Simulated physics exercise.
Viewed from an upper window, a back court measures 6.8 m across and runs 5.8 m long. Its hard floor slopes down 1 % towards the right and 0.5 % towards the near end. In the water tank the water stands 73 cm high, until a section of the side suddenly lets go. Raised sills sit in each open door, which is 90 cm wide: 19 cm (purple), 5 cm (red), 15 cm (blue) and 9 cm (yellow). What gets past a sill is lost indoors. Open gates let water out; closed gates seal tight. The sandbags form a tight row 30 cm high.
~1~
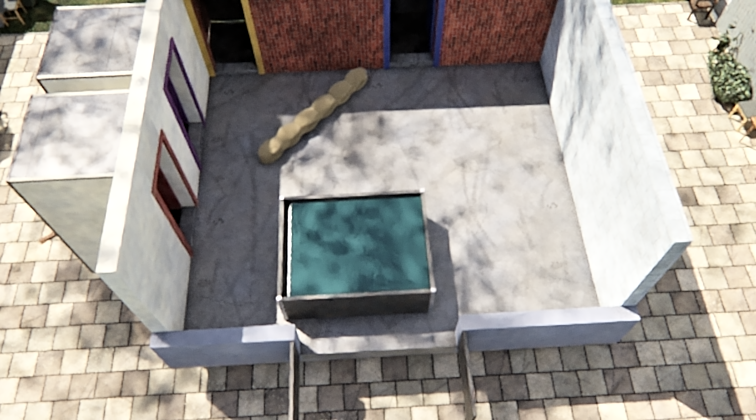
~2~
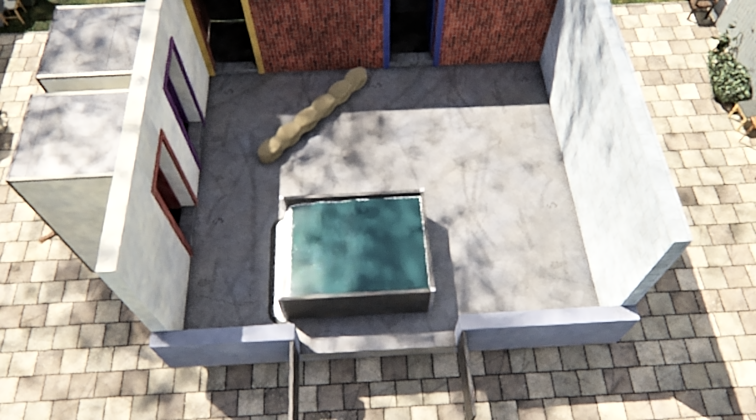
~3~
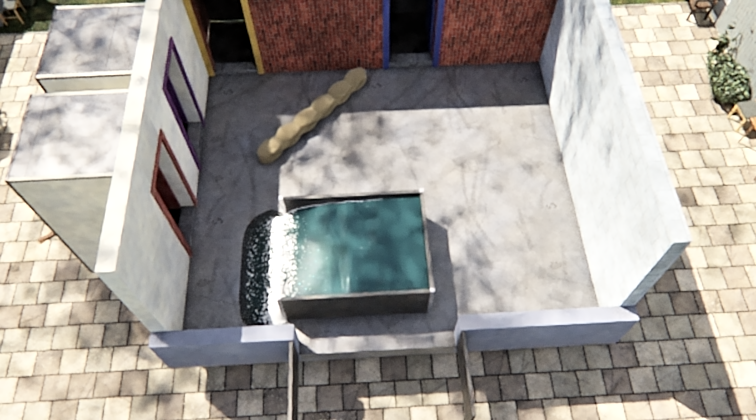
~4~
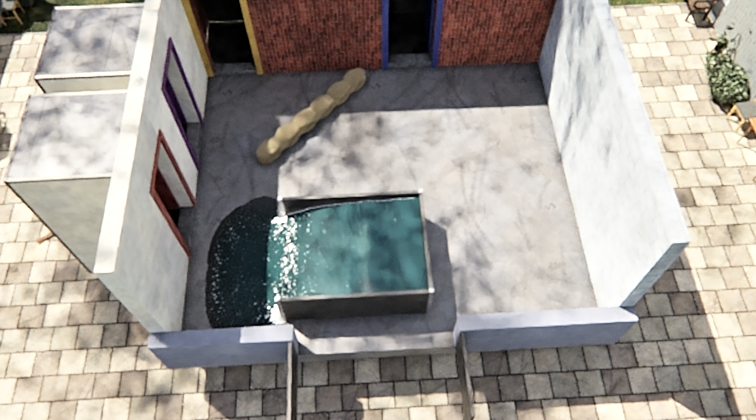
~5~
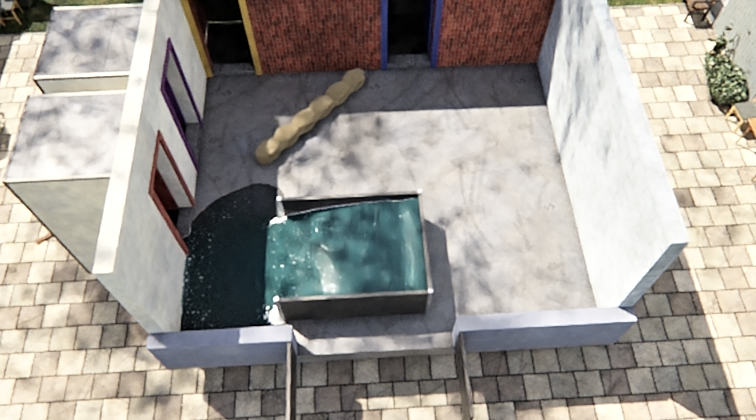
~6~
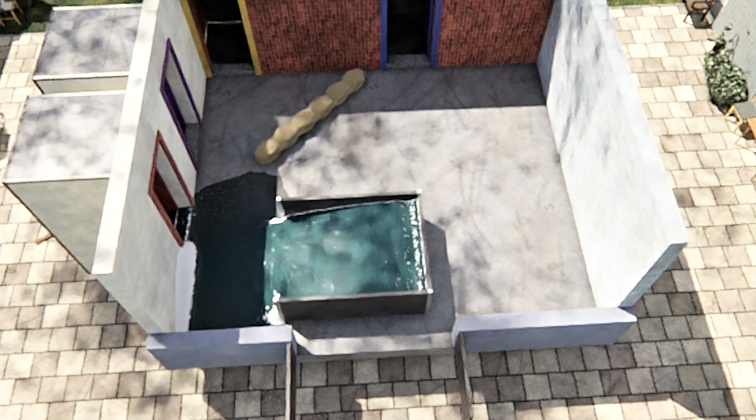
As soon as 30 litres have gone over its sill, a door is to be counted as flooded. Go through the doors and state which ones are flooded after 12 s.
The purple door will not let too much through, the red door will let too much through, the blue door will not let too much through, the yellow door will let too much through.
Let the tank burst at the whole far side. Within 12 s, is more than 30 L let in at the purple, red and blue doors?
Outcomes - purple: Not exceeded, red: Not exceeded, blue: Exceeded.
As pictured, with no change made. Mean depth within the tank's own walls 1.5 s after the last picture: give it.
26 cm.
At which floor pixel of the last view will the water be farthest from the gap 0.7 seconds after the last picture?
Roughly at pixel (201, 131).
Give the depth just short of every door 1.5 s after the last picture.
In cm: Purple 12, red 30, blue 0, yellow 1.
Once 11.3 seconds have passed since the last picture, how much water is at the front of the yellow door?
It's about 8.0 cm.
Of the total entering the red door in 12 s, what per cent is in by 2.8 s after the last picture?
75 percent or so by then.
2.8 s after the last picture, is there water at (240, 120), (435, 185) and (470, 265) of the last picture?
Soaked, untouched, untouched.
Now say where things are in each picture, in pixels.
In the first picture, the water tank at (354, 245) is whole and still, 73 cm deep.
In the second picture, the front is at (277, 319), 0.9 m from the gap at (287, 262); 0.3 m2 of floor is under water; 73 cm left at the back of the water tank.
In the third picture, water pours out at (287, 263) and has run 1.2 m, to a hidden place; typically 12 cm deep outside, 73 cm at the water tank's back.
In the fourth picture, the front is at a hidden place, 1.5 m from the gap at (286, 264); 2.8 m2 of floor is under water; 73 cm left at the back of the water tank.
In the fifth picture, water pours out at (285, 264) and has run 1.9 m, to a hidden place; typically 9 cm deep outside, 72 cm at the water tank's back.
In the sixth picture, the front is at (194, 200), 2.2 m from the gap at (285, 265); 4.9 m2 of floor is under water; 64 cm left at the back of the water tank.
Then, 0.7 s after the last picture water covers 15 % of the floor and is deepest (55 cm) near (179, 347); purple door 5 cm at the sill, 0 L in, red door 29 cm at the sill, 113 L in, blue door not reached, yellow door not reached.
Then, 1.5 s after the last picture water covers 20 % of the floor and is deepest (44 cm) near (180, 336); purple door 12 cm at the sill, 0 L in, red door 30 cm at the sill, 271 L in, blue door not reached, yellow door not reached.
Then, 2.8 s after the last picture water covers 40 % of the floor and is deepest (24 cm) near (270, 321); purple door 11 cm at the sill, 0 L in, red door 18 cm at the sill, 425 L in, blue door not reached, yellow door 24 cm at the sill, 58 L in.
Then, 6.3 s after the last picture water covers 65 % of the floor and is deepest (18 cm) near (330, 90); purple door 6 cm at the sill, 0 L in, red door 7 cm at the sill, 511 L in, blue door 3 cm at the sill, 0 L in, yellow door 13 cm at the sill, 218 L in.
Then, 11.3 s after the last picture water covers 85 % of the floor and is deepest (12 cm) near (330, 90); purple door 7 cm at the sill, 0 L in, red door 8 cm at the sill, 563 L in, blue door 2 cm at the sill, 0 L in, yellow door 8 cm at the sill, 228 L in.
